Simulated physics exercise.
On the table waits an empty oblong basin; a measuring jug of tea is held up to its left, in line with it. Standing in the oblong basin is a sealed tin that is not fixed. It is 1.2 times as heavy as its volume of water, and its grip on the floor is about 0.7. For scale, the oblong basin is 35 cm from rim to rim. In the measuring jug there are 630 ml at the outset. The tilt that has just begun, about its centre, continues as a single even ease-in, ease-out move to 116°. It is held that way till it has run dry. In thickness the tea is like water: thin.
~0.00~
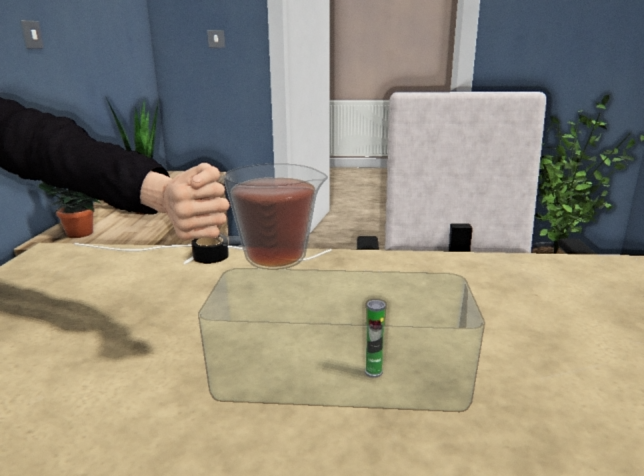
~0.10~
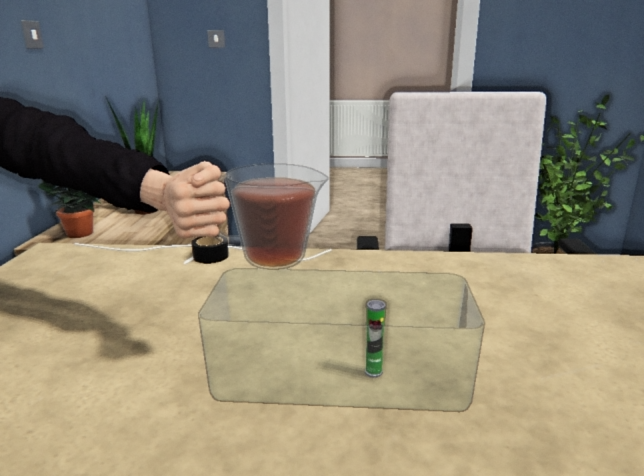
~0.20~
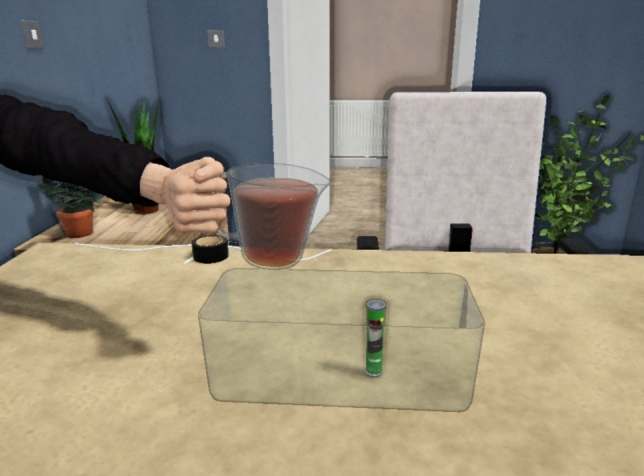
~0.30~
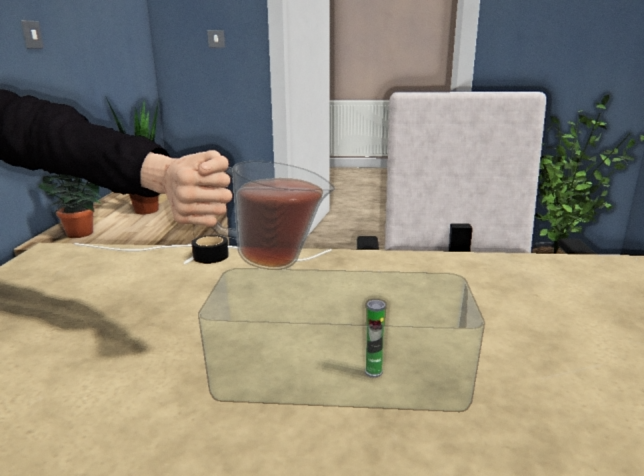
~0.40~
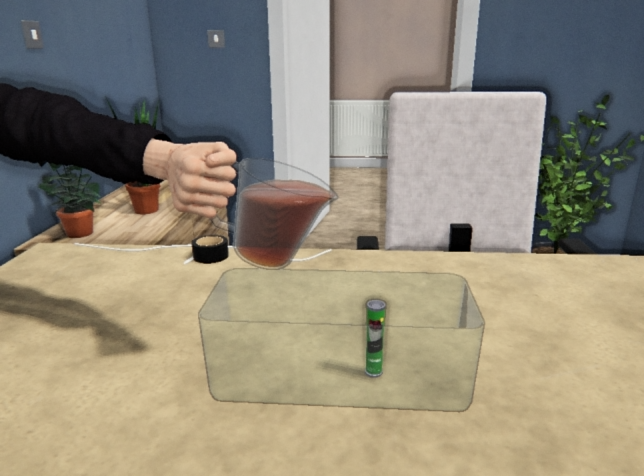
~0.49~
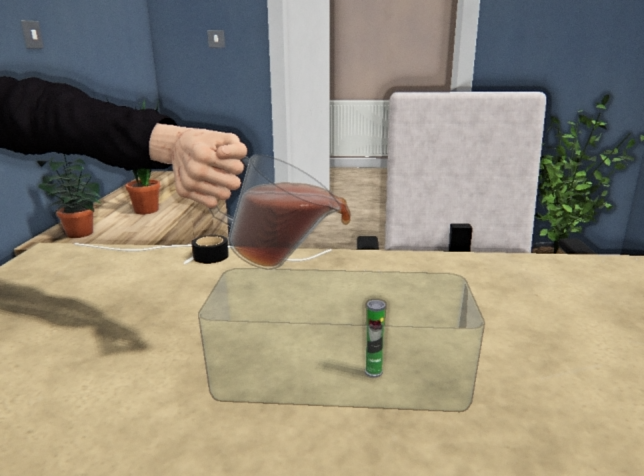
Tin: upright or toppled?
Toppled.
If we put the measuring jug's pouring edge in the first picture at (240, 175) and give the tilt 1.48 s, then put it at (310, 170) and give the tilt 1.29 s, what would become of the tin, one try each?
In the first try it remains standing; in the second it comes down.
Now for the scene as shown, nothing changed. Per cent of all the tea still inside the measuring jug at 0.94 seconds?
Roughly 46 percent.
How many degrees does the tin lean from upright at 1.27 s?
The lean is some 65° away from upright.
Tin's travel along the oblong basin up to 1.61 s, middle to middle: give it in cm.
Reading: Roughly 7 cm.
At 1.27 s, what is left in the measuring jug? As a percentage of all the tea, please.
3 per cent or so.
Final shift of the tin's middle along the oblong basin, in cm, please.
In the end the tin's centre has shifted about 6.5 centimetres.
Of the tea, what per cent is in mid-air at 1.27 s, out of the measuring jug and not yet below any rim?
Some 3 per cent.
By 0.94 s the tilt is 82° and 46 per cent is still to pour; the tin stands where it began.
By 1.27 s the tilt is 110° and 3 per cent is still to pour; the tin lies on its side.
By 1.61 s the tilt is 116° and 0 per cent is still to pour; the tin lies on its side.
By 1.98 s the tilt is 116° and 0 per cent is still to pour; the tin lies on its side.
At rest the tin lies on its side.
